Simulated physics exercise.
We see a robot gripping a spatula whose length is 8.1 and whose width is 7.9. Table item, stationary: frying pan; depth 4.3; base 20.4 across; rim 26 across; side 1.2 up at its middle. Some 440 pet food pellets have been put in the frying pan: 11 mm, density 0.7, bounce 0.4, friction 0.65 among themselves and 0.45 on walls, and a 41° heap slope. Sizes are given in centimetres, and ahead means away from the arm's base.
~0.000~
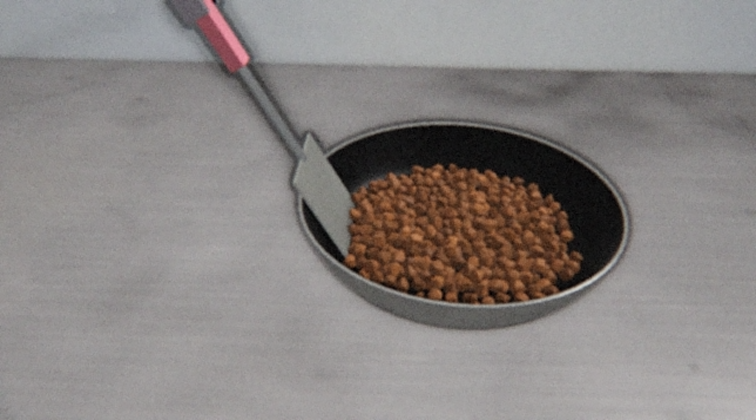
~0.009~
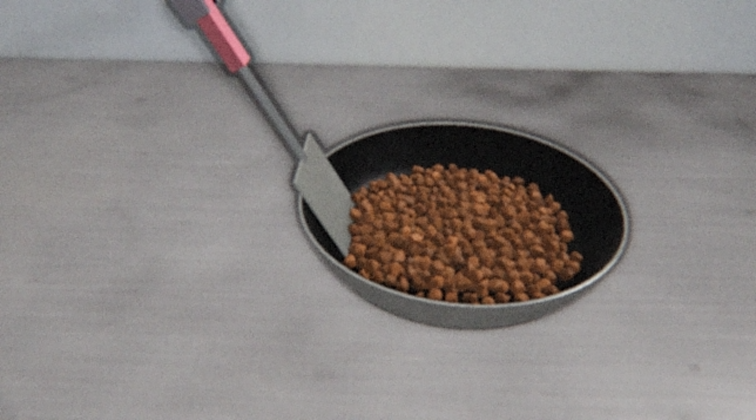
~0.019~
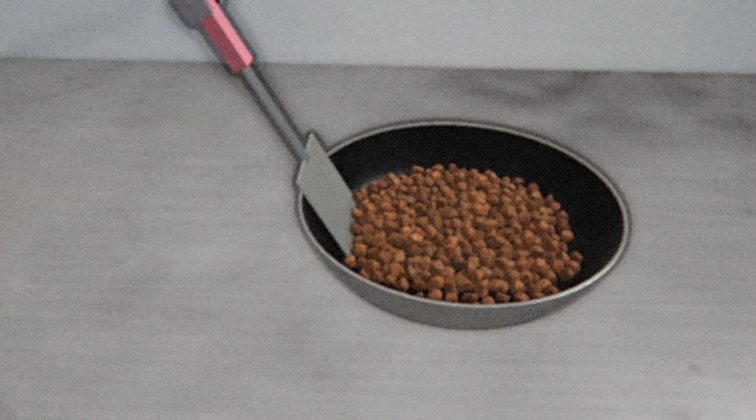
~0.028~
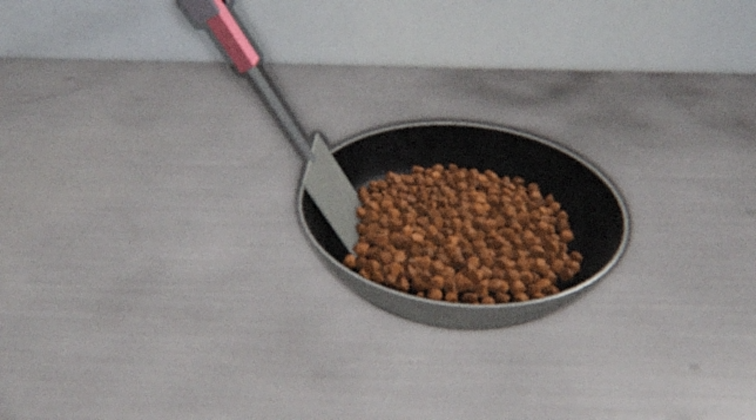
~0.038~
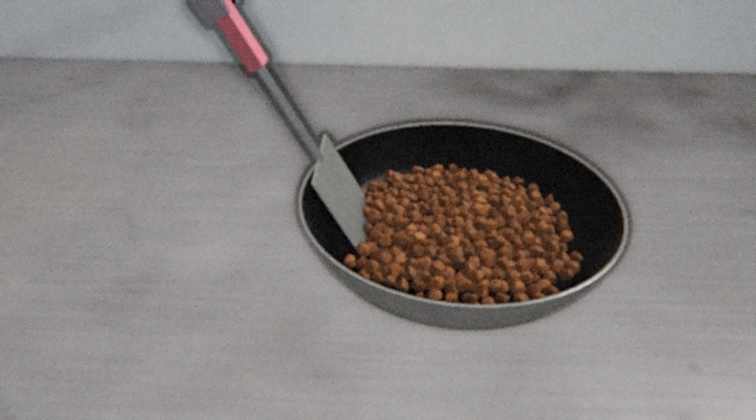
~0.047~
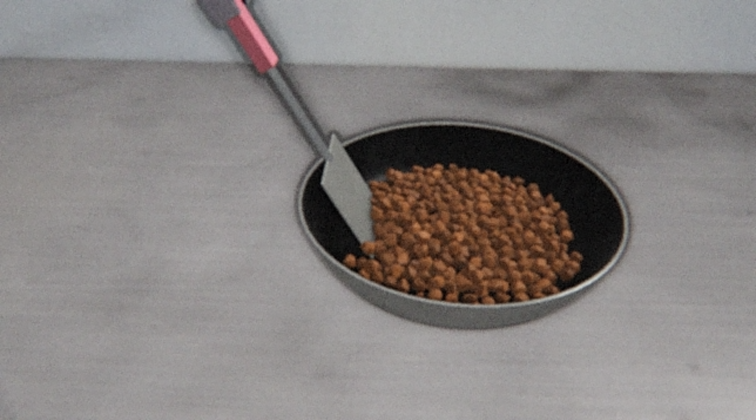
At the start, a spatula with a pink-and-grey handle rests its blade inside the left edge of a dark frying pan holding a heap of brown pellets. The spatula barely moves at first, then slides slowly a short way right, nudging the pellets at the heap's left edge while the pan stays still.
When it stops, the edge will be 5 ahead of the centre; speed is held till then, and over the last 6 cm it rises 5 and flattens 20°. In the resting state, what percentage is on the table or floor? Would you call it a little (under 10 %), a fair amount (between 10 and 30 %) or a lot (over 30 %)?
A little, under 10 %.
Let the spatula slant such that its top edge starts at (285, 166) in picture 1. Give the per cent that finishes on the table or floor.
Near 5 in a hundred.
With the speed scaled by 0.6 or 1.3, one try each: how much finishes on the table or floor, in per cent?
Around 0 per cent and around 10 per cent.
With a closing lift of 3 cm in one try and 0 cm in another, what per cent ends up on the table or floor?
Result, in order: Approx. 0 % and 0 %.
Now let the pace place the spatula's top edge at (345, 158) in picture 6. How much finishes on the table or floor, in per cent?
Some 10 percent.
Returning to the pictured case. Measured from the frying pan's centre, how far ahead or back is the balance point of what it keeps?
Some 4.0 cm ahead of the centre.
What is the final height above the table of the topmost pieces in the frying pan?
Some 4.5 cm.
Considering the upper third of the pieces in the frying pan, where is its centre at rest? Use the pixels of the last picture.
It is centred near (549, 220) in the last view.
After 0.10 s, sloping 62°, highest piece 5 above the table; 440 in the frying pan.
After 0.15 s, sloping 54°, highest piece 5 above the table; 440 in the frying pan.
After 0.38 s, sloping 42°, highest piece 6 above the table; 422 in the frying pan, 15 on the table or floor, 3 on the blade or in flight.
After 1.43 s, sloping 42°, highest piece 5 above the table; 422 in the frying pan, 18 on the table or floor.
At rest, 422 in the frying pan, 18 on the table or floor. That is 4 % on the table or floor.
